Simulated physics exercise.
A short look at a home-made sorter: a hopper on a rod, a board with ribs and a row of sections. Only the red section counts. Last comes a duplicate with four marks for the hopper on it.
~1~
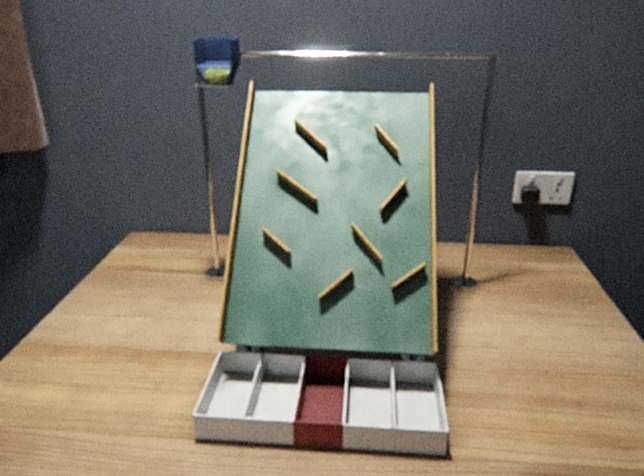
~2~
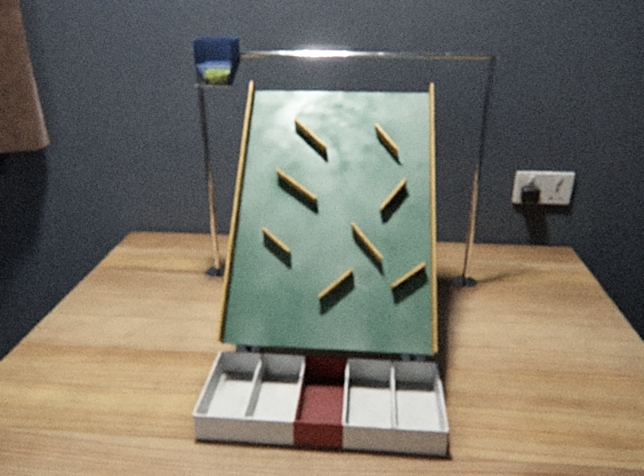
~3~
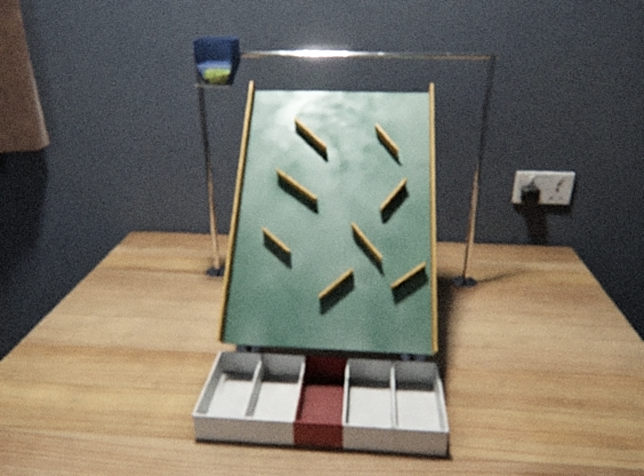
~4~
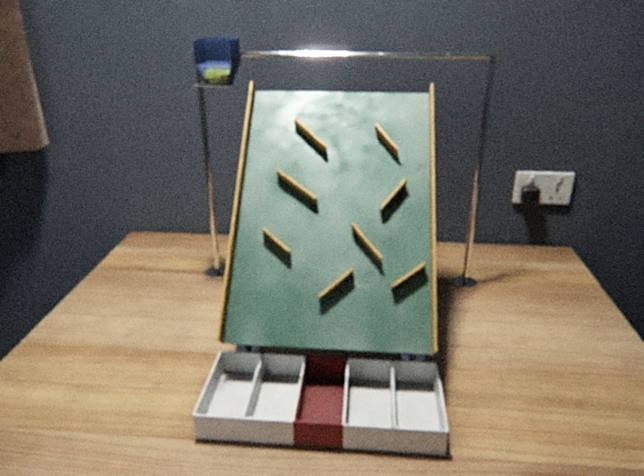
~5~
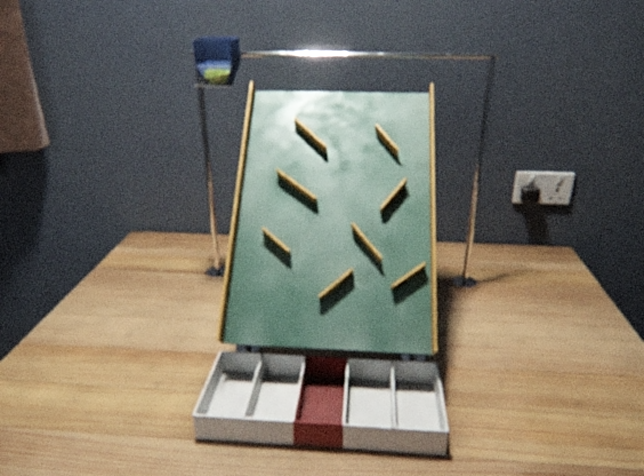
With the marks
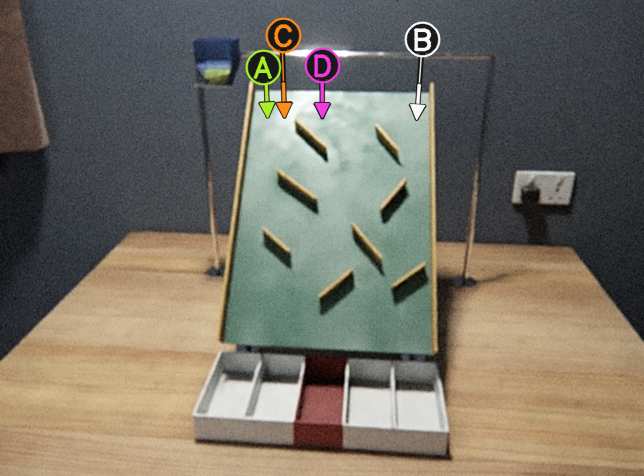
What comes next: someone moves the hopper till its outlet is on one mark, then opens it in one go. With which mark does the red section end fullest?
Mark B does it best.
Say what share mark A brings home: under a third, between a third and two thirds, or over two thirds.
Mark A gives under a third.
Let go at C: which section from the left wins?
The first from the left.
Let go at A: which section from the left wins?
It is the first one.
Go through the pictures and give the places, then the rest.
The first frame shows hopper (219, 74), dried peas, door shut.
The second frame shows ribs (294, 117) to (326, 146), (376, 124) to (398, 150), (277, 169) to (316, 198).
The third frame shows ribs (381, 208) to (406, 178), (262, 227) to (289, 251), (352, 223) to (381, 258).
The fourth frame shows ribs (319, 296) to (353, 269), (392, 286) to (426, 262).
The fifth frame shows red section (318, 433), number 3 of 5 from the left.
On the marked copy, mark A meets the board at (267, 111); mark B meets the board at (417, 114); mark C meets the board at (284, 112); mark D meets the board at (322, 112).
For mark A, just a few in the red section, almost all in other sections, just a few outside the box.
For mark B, roughly half in the red section, roughly half in other sections.
For mark C, just a few in the red section, almost all in other sections, just a few outside the box.
For mark D, roughly a quarter in the red section, the larger part in other sections.
